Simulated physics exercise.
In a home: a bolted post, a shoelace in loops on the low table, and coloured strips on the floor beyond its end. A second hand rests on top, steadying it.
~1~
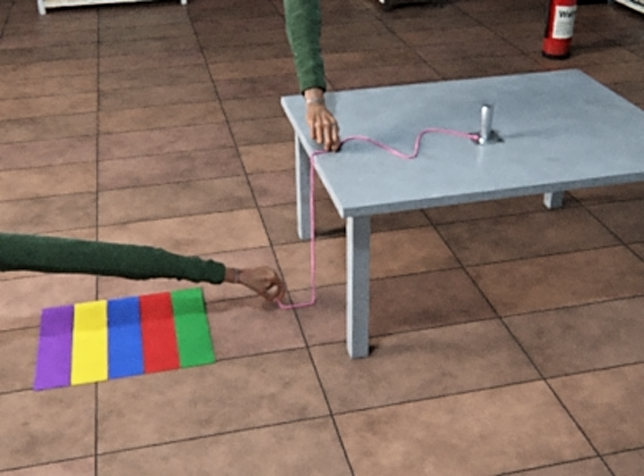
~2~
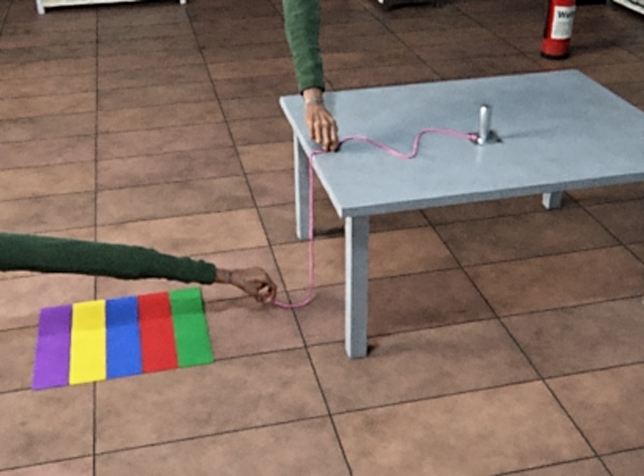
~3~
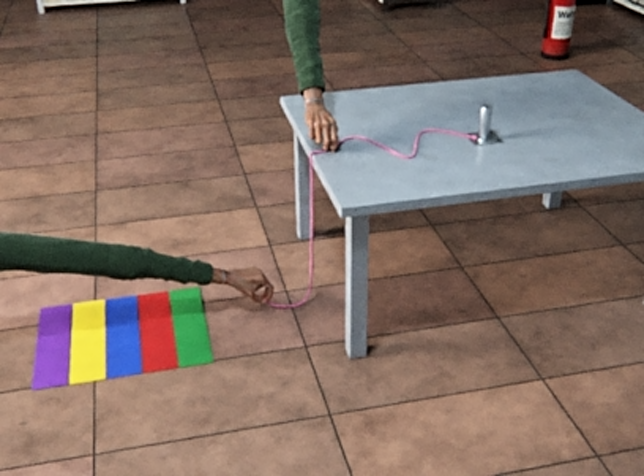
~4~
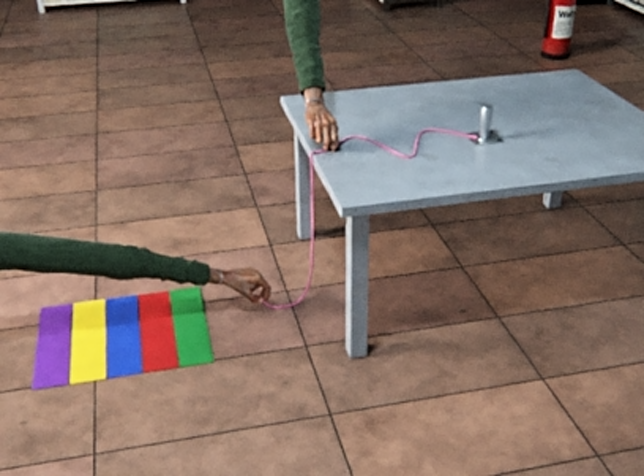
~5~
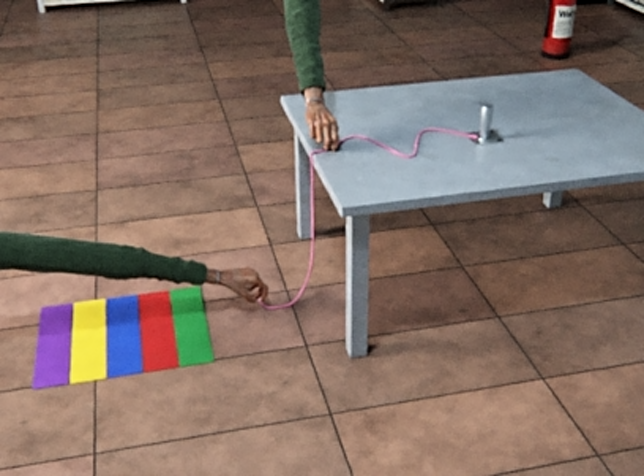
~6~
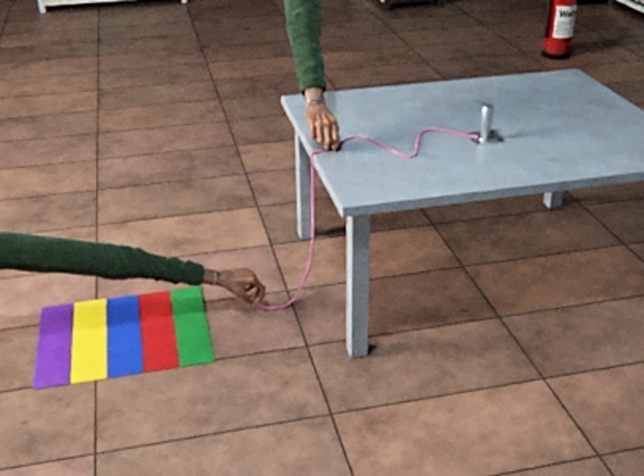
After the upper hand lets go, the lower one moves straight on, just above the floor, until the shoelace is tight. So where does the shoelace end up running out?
Over purple.
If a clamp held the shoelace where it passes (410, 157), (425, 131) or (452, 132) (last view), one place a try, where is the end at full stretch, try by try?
First try near (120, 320), second near (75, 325), third near (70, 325).
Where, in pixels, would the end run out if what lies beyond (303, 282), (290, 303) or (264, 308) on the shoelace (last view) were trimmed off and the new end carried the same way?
One spot per try: (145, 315), (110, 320), and (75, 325).
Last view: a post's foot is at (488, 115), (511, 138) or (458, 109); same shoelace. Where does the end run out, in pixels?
Places per try: (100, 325); (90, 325); (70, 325).
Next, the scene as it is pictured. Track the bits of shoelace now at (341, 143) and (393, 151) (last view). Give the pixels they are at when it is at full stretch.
(268, 187) and (334, 153), roughly.
Soon after, end near (107, 321); over blue.
Then, end near (76, 326); over yellow.
At full stretch, end near (57, 328); over purple. It gets as far as the purple strip.
